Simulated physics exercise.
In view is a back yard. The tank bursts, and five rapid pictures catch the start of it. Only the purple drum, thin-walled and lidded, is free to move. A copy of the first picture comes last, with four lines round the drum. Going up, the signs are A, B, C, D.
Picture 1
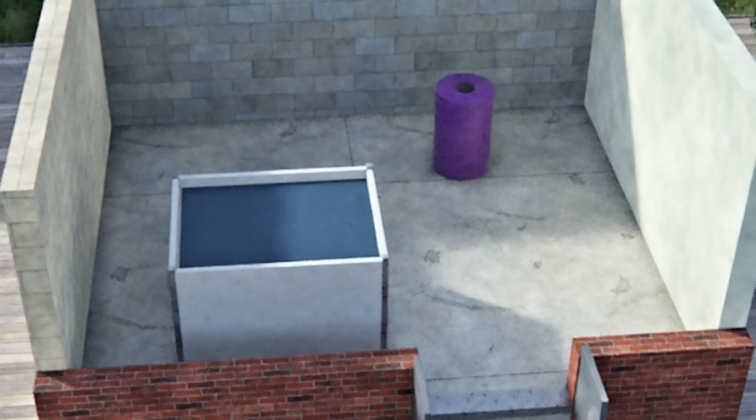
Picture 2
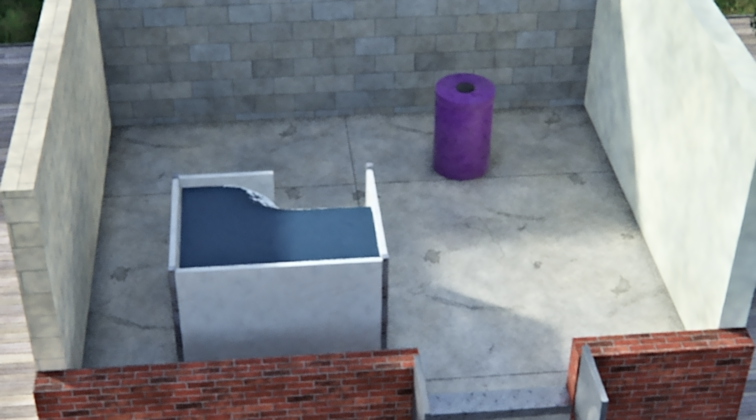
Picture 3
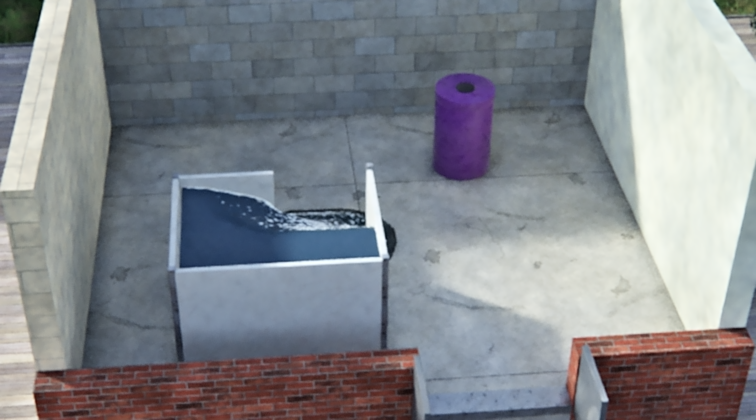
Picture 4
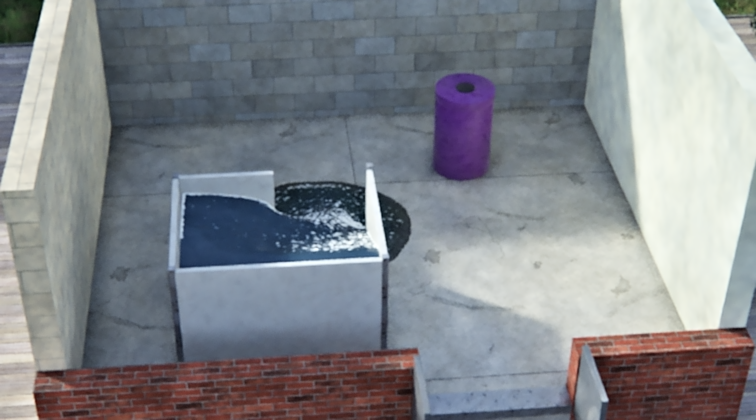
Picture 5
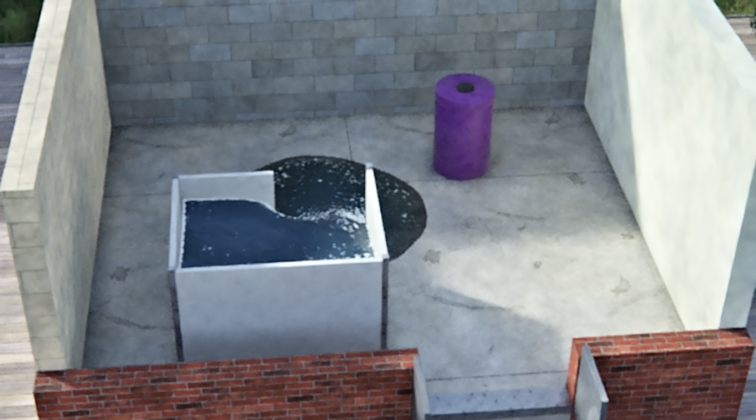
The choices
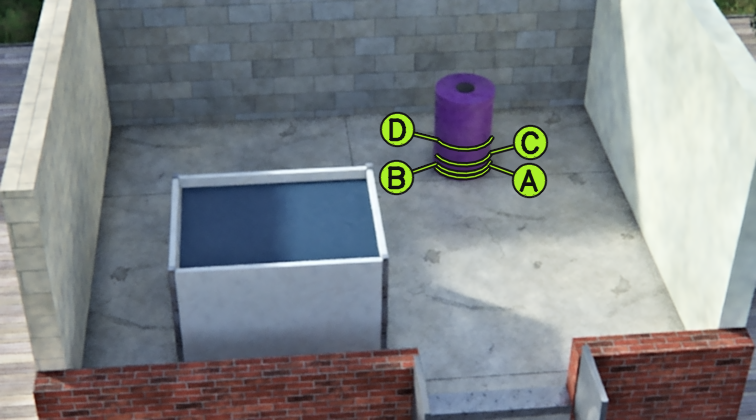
Dark water sits level in a white-walled tank in a walled back yard, then drops away at the back as part of the rear wall disappears. It pours through the gap and spreads over the concrete behind and to the right of the tank in a widening dark pool, while the purple drum stands still.
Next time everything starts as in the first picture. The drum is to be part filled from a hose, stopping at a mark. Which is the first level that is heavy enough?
The limit is D.
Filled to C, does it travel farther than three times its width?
No, it does not.
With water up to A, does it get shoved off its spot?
Yes, that goes wrong.
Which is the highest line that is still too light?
Line C.
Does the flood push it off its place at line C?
Yes, it does.
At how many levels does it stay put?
One of the four.
On the marked copy, A at (466, 177); B at (466, 173); C at (466, 164); D at (467, 149); from the bottom up A, B, C, D.
With A, it is pushed about 4 times its own width away.
With B, it is pushed about 4 times its own width away.
With C, it is pushed about its own width away.
With D, it does not move.
